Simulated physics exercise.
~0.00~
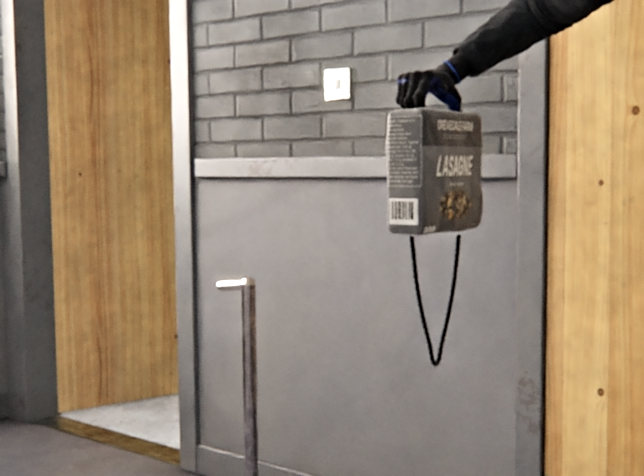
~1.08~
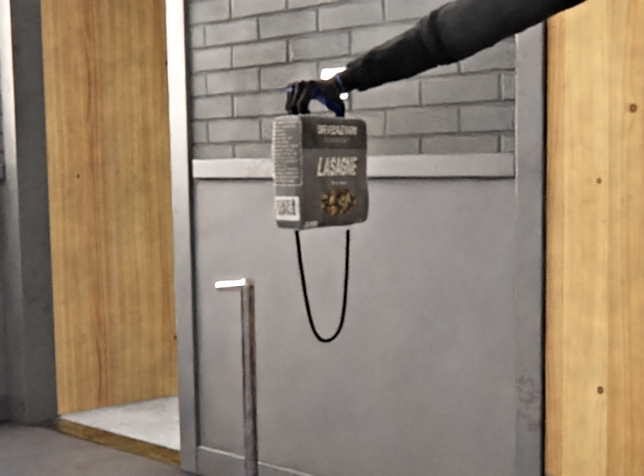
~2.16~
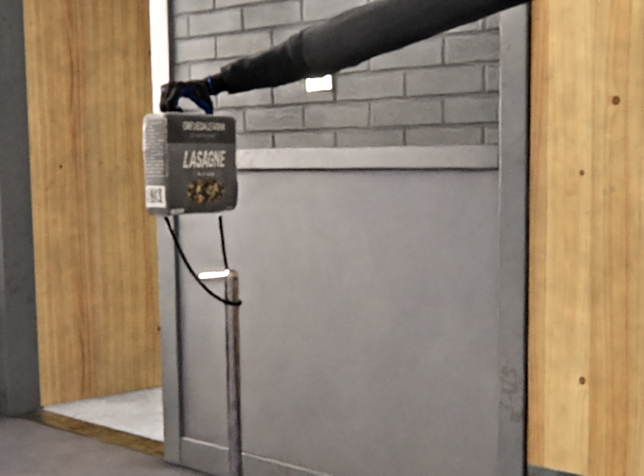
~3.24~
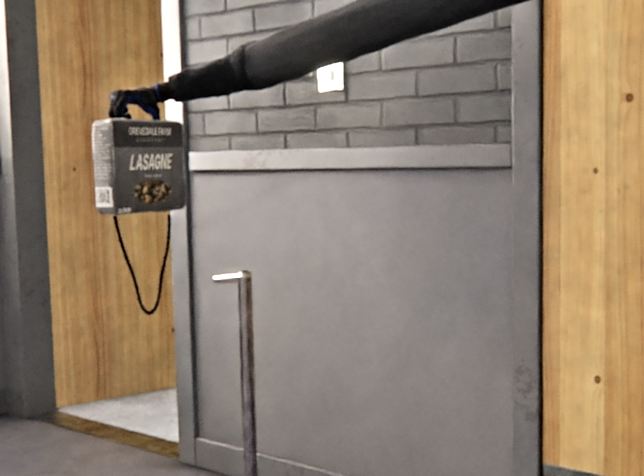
A gloved hand held a grey lasagne bag with a cord loop hanging beneath it and carried it left across a grey wall, passing the thin post and ending beyond it, with the loop hanging free.
